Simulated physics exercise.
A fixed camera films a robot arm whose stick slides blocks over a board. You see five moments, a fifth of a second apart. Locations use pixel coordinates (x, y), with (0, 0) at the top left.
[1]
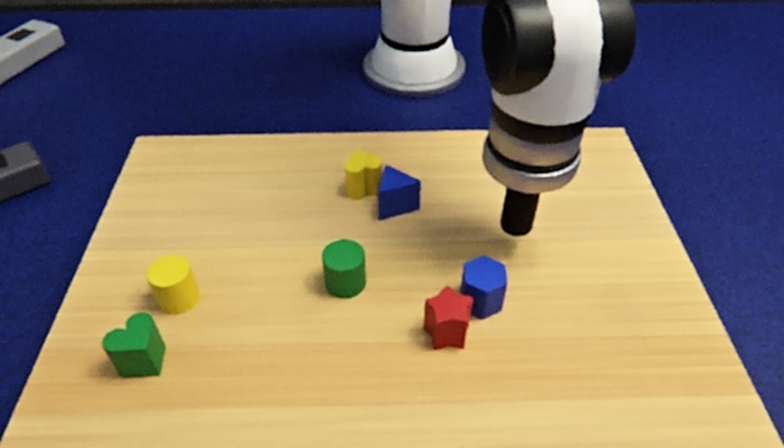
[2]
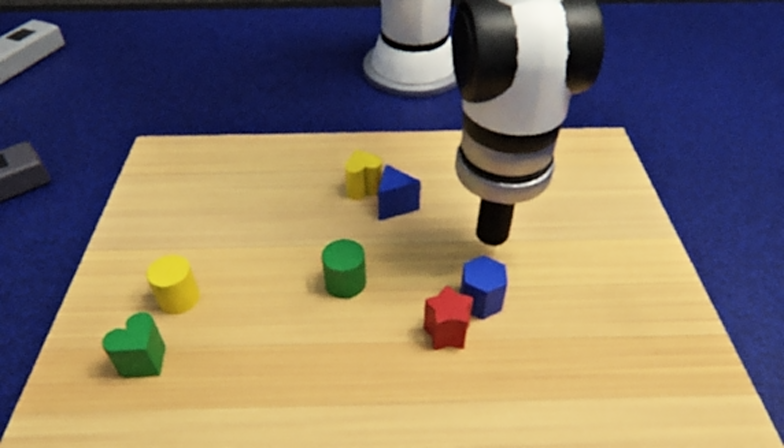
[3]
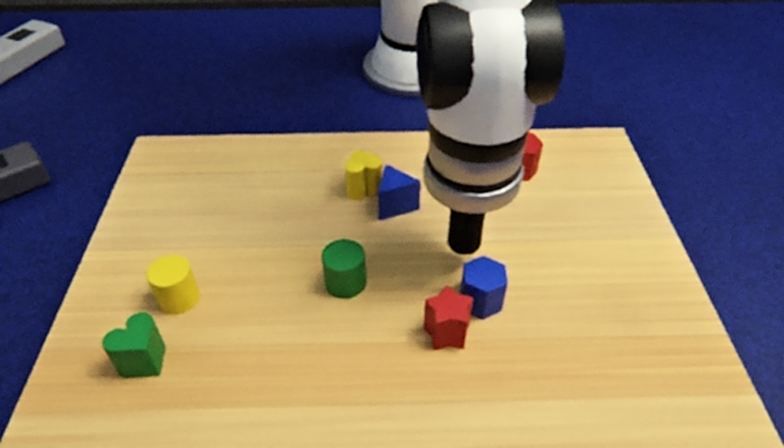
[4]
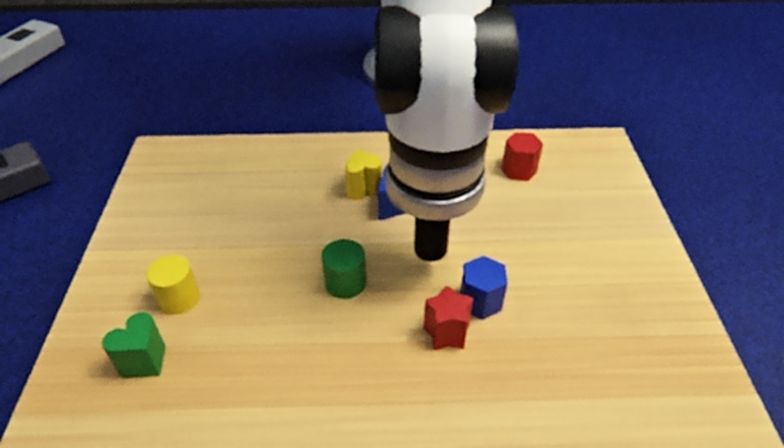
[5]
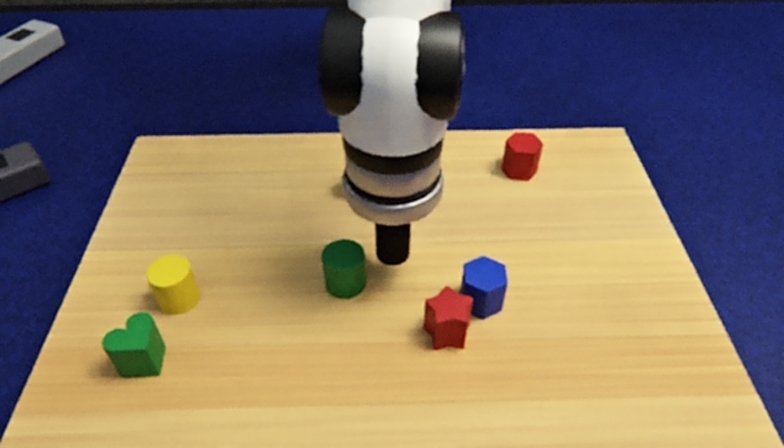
Robot arm with a black tip moving steadily left above a wooden board, past a blue block, while the coloured blocks stay still.
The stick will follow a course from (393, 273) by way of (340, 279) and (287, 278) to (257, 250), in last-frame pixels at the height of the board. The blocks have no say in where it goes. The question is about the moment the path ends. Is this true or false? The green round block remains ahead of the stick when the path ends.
The statement is incorrect.
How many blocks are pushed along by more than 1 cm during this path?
I expect just one block to be moved by more than 1 cm.
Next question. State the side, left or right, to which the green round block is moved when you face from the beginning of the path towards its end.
To the left.
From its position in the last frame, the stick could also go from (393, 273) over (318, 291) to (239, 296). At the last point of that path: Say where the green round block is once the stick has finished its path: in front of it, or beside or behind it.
I'd say the green round block is still out in front of the stick at the end.
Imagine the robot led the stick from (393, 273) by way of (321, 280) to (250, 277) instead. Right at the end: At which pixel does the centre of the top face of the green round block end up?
It will likely be found at (229, 278).
What follows on the original path. One third of the way, stick (338, 261); green round block (299, 263).
Two thirds of the way, stick (284, 260); green round block (252, 273).
At the end, stick (253, 232); green round block (249, 272); red star block not moved.
